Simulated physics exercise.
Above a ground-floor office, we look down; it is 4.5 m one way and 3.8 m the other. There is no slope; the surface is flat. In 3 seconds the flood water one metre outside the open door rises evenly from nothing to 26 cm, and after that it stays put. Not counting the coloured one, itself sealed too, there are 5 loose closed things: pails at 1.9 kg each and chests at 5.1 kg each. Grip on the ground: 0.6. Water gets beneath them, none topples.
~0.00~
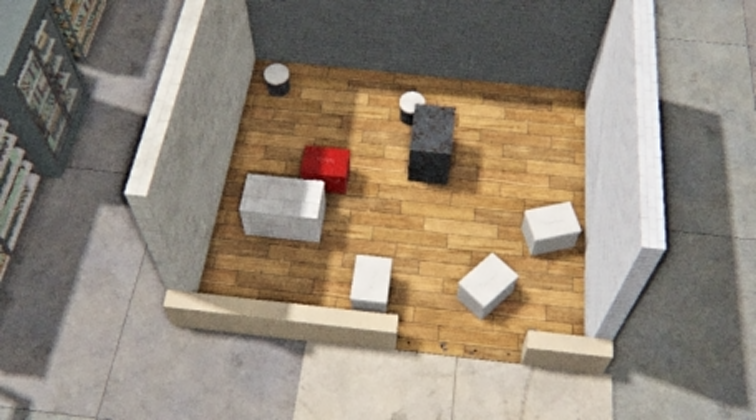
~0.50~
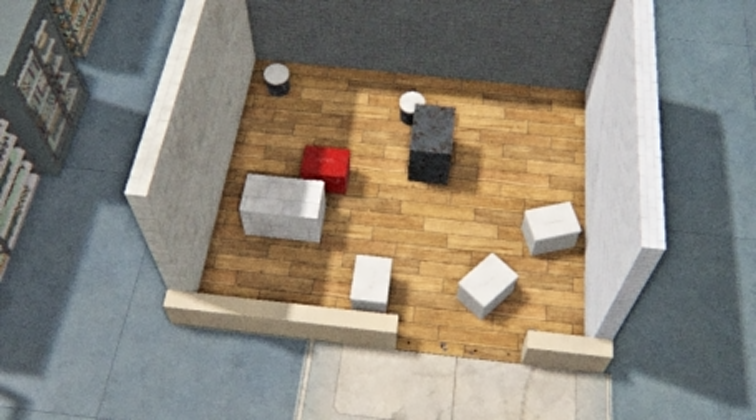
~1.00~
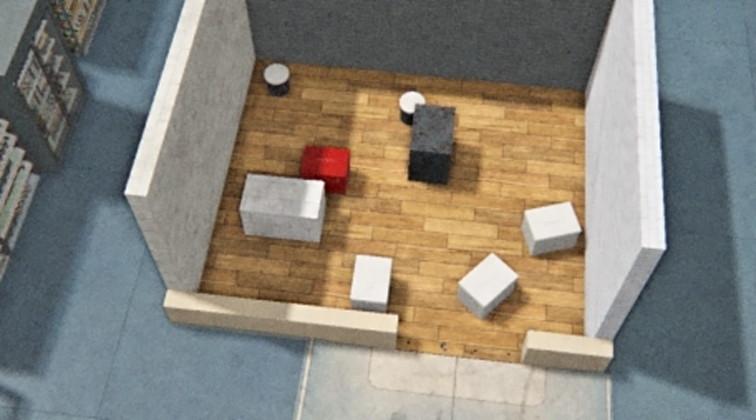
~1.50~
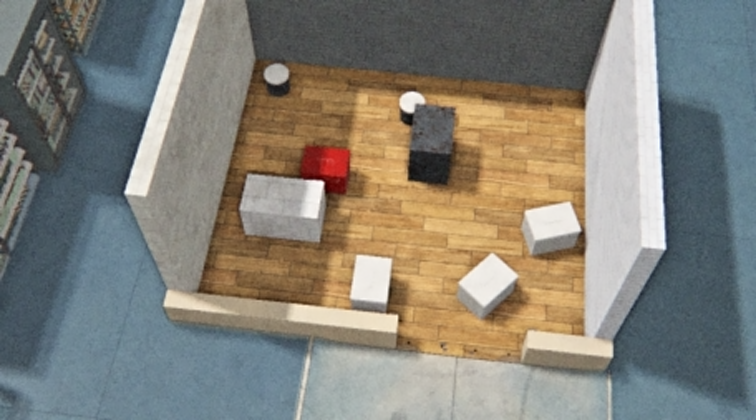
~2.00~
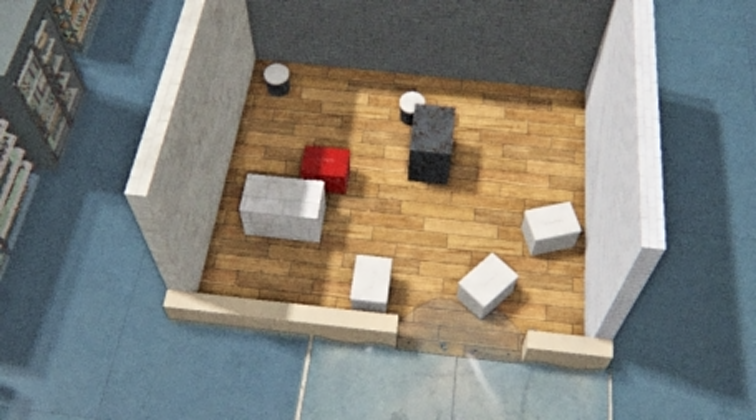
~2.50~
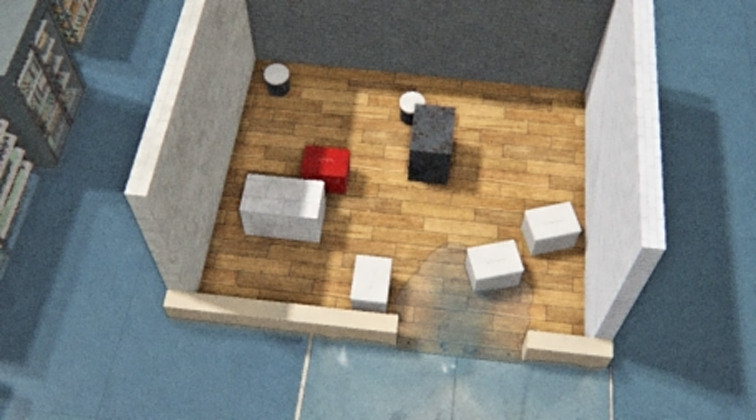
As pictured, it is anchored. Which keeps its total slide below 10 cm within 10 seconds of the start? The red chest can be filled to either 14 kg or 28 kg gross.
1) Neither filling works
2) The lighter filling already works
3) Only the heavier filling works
Option 1: Neither filling works.
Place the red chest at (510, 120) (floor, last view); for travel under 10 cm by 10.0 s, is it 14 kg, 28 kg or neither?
Well, no option works.
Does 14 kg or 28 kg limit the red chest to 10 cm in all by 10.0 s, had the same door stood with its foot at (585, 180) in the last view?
Both masses fail.
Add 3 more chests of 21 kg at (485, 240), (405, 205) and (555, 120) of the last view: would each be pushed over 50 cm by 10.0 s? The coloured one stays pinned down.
Order as asked: Goes beyond / goes beyond / goes beyond.
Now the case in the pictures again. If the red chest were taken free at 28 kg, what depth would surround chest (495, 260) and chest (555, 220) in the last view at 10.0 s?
Around 15 cm and 19 cm.
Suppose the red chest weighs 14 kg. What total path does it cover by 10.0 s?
It covers about 120 cm altogether.
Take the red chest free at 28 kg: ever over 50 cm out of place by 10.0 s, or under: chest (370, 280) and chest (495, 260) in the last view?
Object 1: Not surpassed, object 2: Surpassed.
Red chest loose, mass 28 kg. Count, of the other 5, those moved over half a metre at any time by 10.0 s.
4 of them.
After 3.5 s the red chest would be 0 cm from its start with 14 kg and 0 cm from its start with 28 kg; 0 cm of water round it then.
After 4.5 s the red chest would be 2 cm from its start with 14 kg and 0 cm from its start with 28 kg; 4 cm of water round it then.
After 7.0 s the red chest would be 64 cm from its start with 14 kg and 0 cm from its start with 28 kg; 6 cm of water round it then.
After 10.0 s the red chest would be 53 cm from its start with 14 kg and 87 cm from its start with 28 kg; 16 cm of water round it then.
